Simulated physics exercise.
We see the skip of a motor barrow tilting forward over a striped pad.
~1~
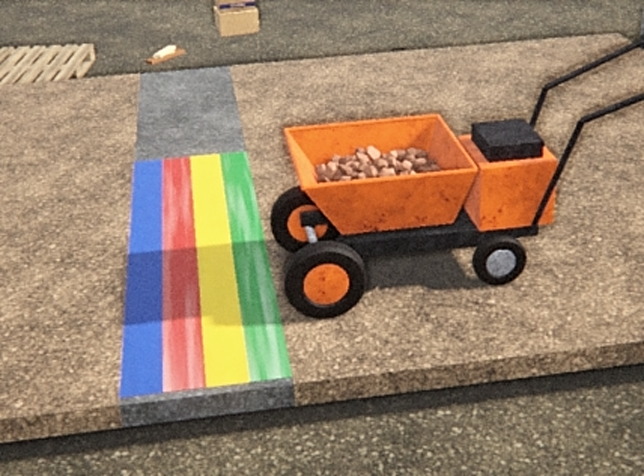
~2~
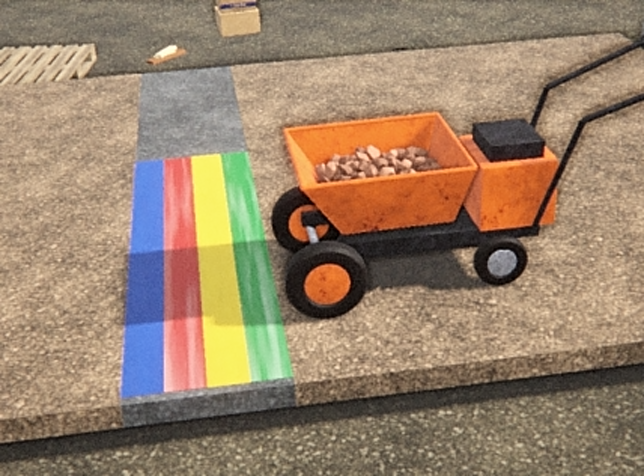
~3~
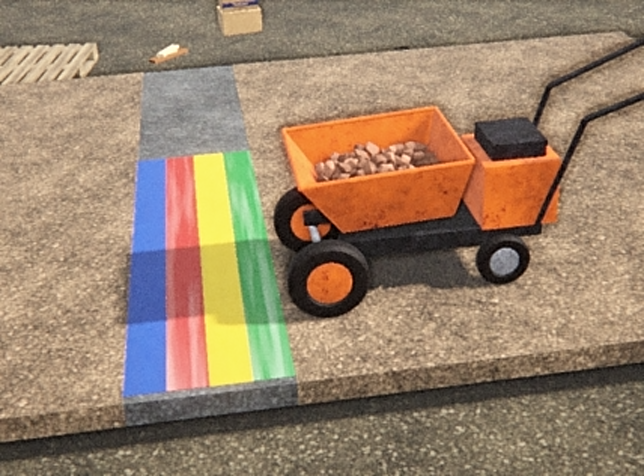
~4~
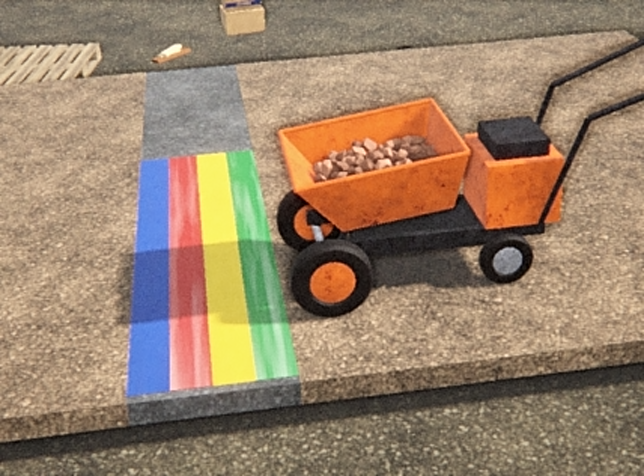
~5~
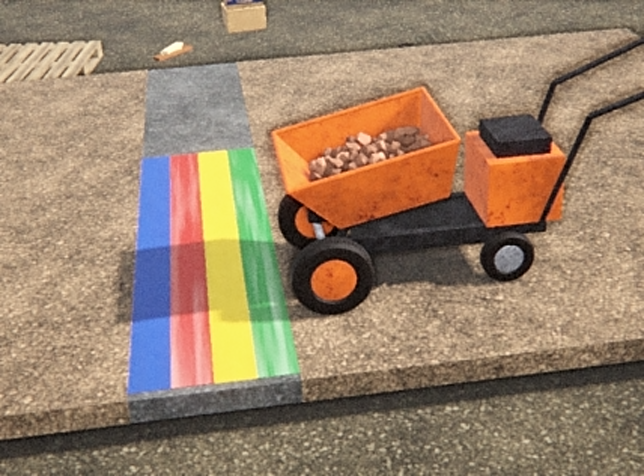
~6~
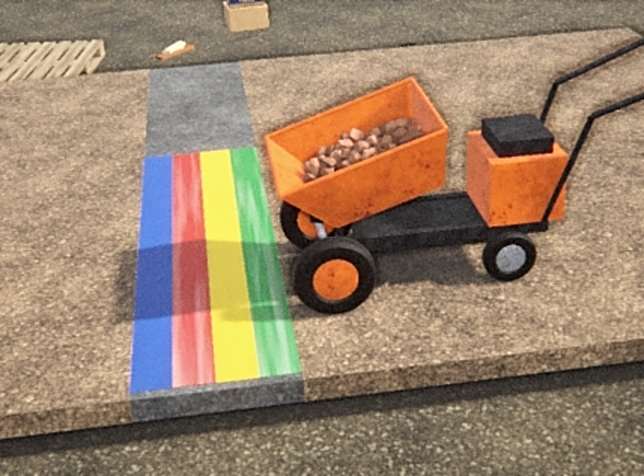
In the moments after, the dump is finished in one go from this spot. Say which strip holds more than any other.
Most lies over the red band.
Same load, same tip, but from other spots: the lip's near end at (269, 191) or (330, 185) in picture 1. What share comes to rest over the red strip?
Roughly 20 per cent, and 20 per cent.
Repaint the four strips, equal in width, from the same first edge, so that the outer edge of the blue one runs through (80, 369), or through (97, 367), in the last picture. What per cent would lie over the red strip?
Roughly 30 per cent, and 30 per cent.
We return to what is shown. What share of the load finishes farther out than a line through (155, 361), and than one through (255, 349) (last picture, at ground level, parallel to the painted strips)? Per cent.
Roughly 20 per cent, and 80 per cent.
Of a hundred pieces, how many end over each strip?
About: Green strip 0, yellow strip 20, red strip 30, blue strip 20 per cent.
Just after the last frame, skip tipped steeply; every one in the skip.
A moment on, skip tipped steeply; almost all in the skip; just a few over the yellow strip; just a few over the red strip; just a few falling.
Further on, skip tipped right over; roughly half in the skip; about a tenth over the yellow strip; roughly a quarter over the red strip; about a tenth over the blue strip; about a tenth off the paint.
When it is over, skip tipped right over; roughly a quarter in the skip; just a few over the green strip; roughly a quarter over the yellow strip; roughly a third over the red strip; roughly a quarter over the blue strip; about a tenth off the paint.
